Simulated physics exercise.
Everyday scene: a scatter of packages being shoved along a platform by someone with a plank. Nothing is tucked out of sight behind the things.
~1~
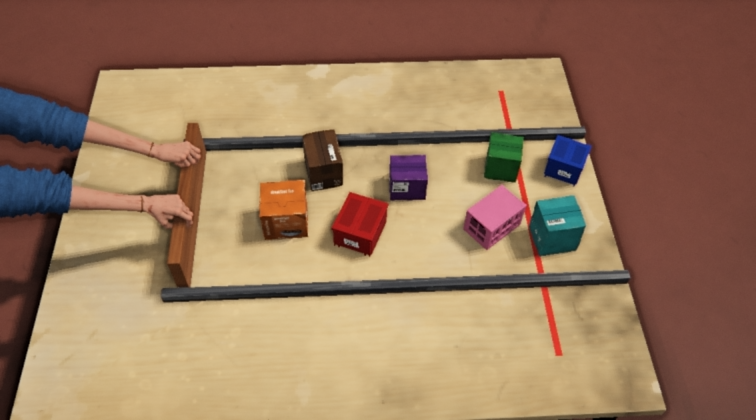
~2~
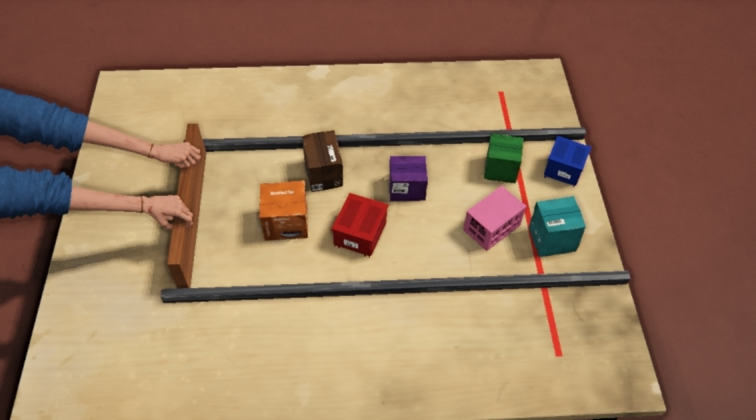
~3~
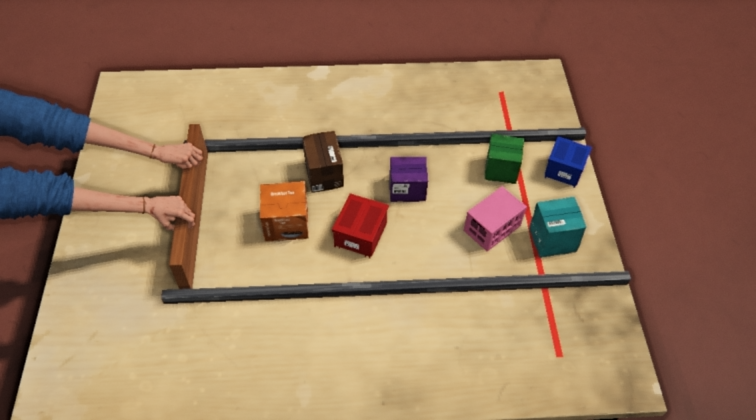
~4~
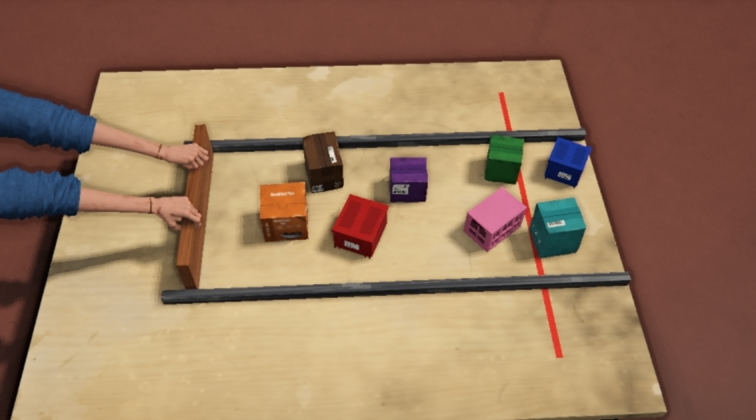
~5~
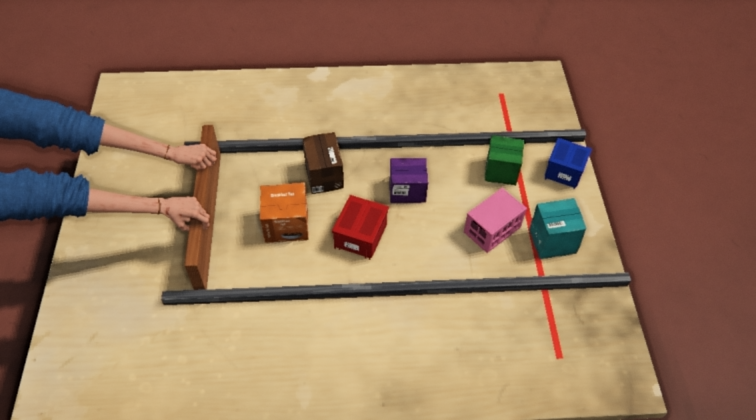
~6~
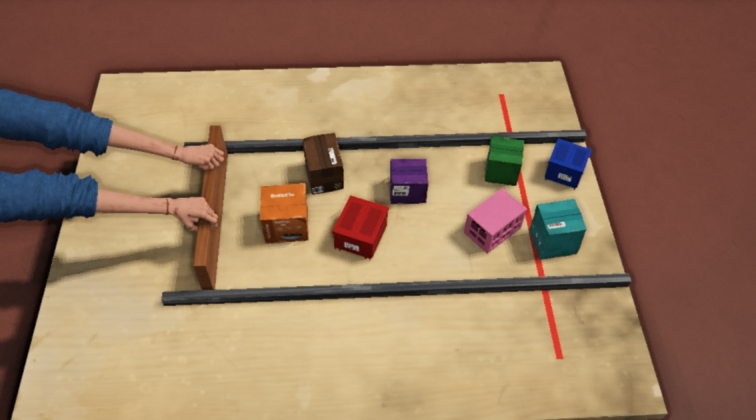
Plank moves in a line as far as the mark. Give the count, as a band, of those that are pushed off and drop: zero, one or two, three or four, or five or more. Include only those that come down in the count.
Those that drop number three or four.
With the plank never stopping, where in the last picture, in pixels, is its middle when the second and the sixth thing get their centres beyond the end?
I'd put the first at about (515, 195) and the next at about (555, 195).
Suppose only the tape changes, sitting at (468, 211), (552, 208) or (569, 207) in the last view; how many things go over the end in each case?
In order, 0, 4 and 6.
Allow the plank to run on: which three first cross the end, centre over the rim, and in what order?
In order: The turquoise box, the pink crate, the blue tote.
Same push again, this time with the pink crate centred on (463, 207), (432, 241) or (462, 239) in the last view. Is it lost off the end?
Results in order: Over the edge; not lost; not lost.
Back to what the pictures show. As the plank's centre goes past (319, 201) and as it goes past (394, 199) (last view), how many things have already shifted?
By then 3, and later 5.
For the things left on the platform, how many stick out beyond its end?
1 overhanging.
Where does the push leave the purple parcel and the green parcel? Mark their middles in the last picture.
Result: One at about (576, 179), the other at about (570, 147).
Soon after, none off yet; blue tote at rest near (567, 164); turquoise box at rest near (557, 229); green parcel at rest near (504, 161).
After that, none off yet; blue tote at rest near (567, 164); turquoise box displaced a little near (568, 230); green parcel moving near (507, 160).
In the end, the number that fall off is three or four; gone, pink crate, turquoise box and blue tote.
